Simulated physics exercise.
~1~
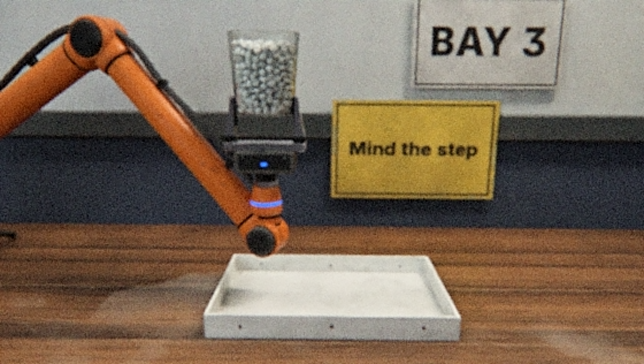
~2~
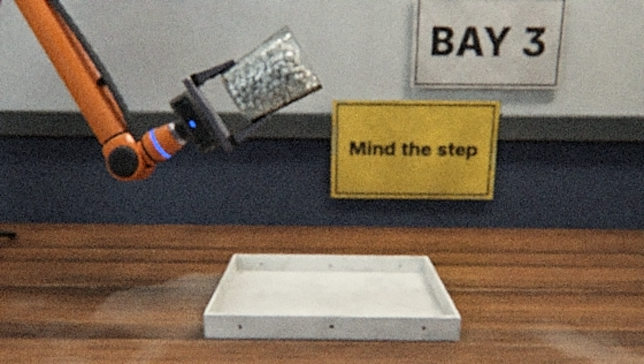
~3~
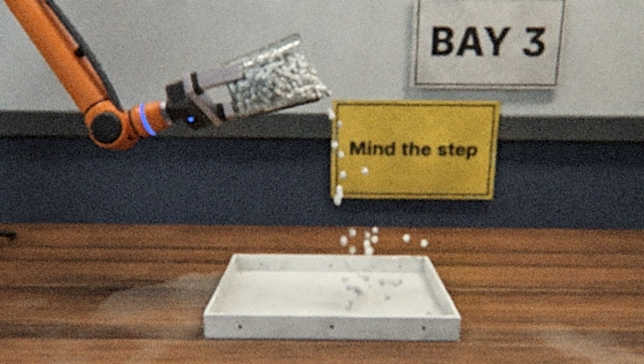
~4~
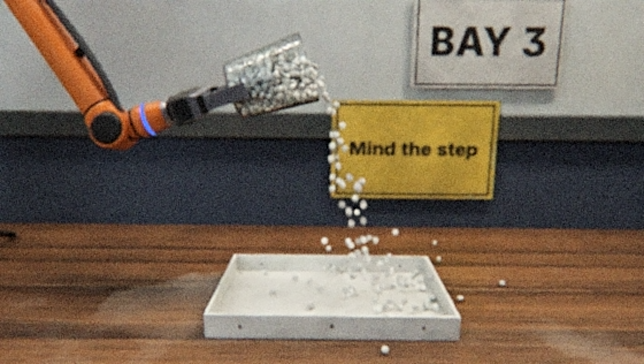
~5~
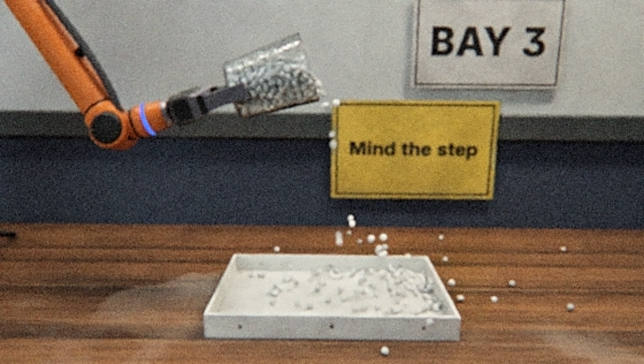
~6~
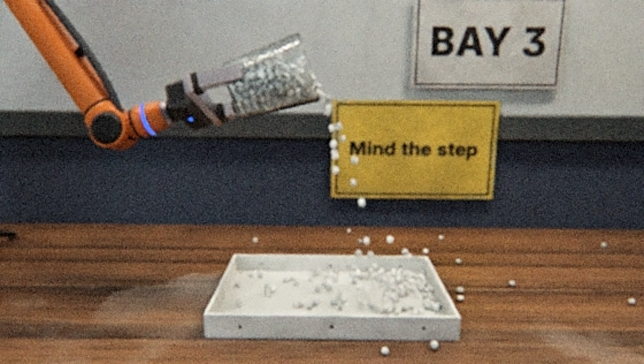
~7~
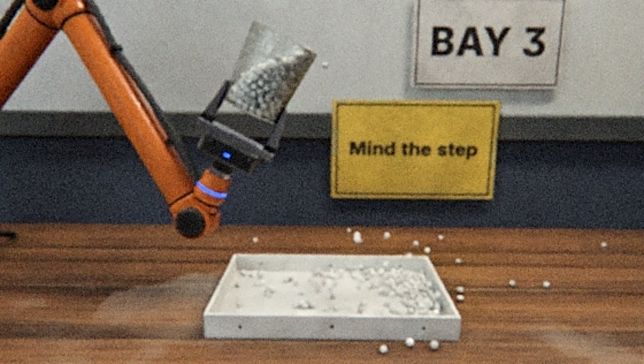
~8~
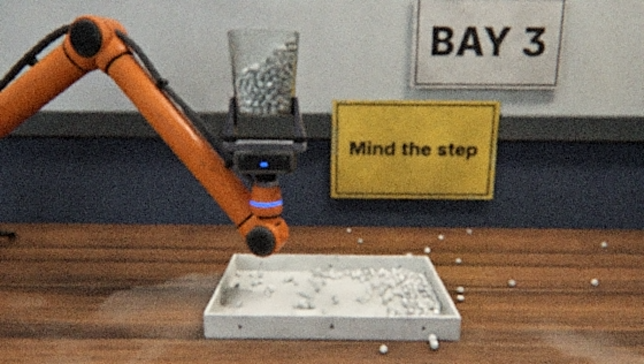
An orange robot arm lifted a clear cup of small white beads, tipped it to the right and poured some into a white tray, with a few scattering onto the wooden table, then turned the cup upright, still more than half full.
